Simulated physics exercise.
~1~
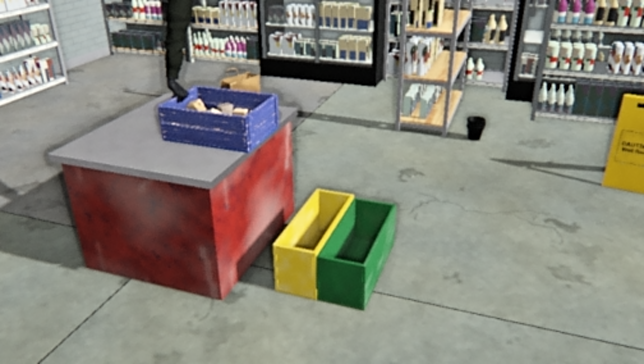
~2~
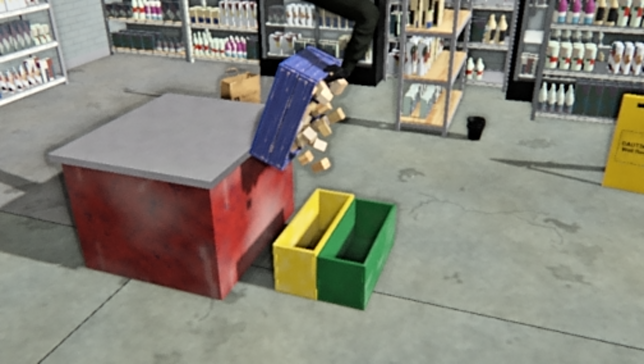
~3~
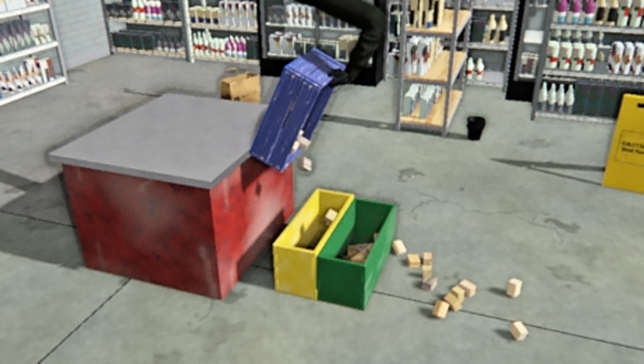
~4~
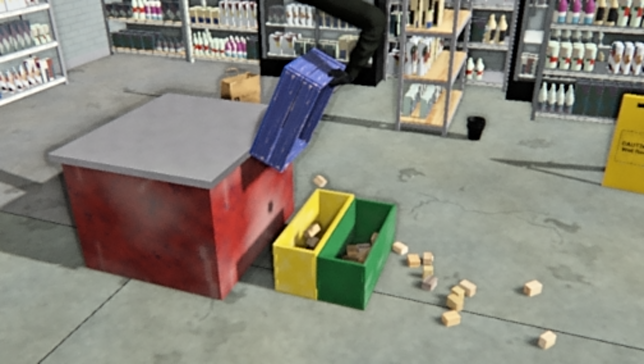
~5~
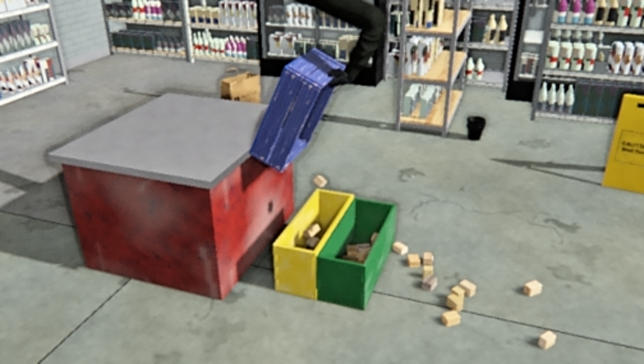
In a shop with a grey concrete floor and stocked shelves at the back, seen from a raised, still viewpoint, a blue crate of small wooden blocks sits on a red bench with a grey top. A yellow trough and a green box stand side by side on the floor to its right. A dark arm tips the crate over the bench's right edge, and the blocks tumble out. They drop into both containers, while others scatter across the floor beyond the green box. The crate stays tilted as the last blocks settle, and everything comes to rest.
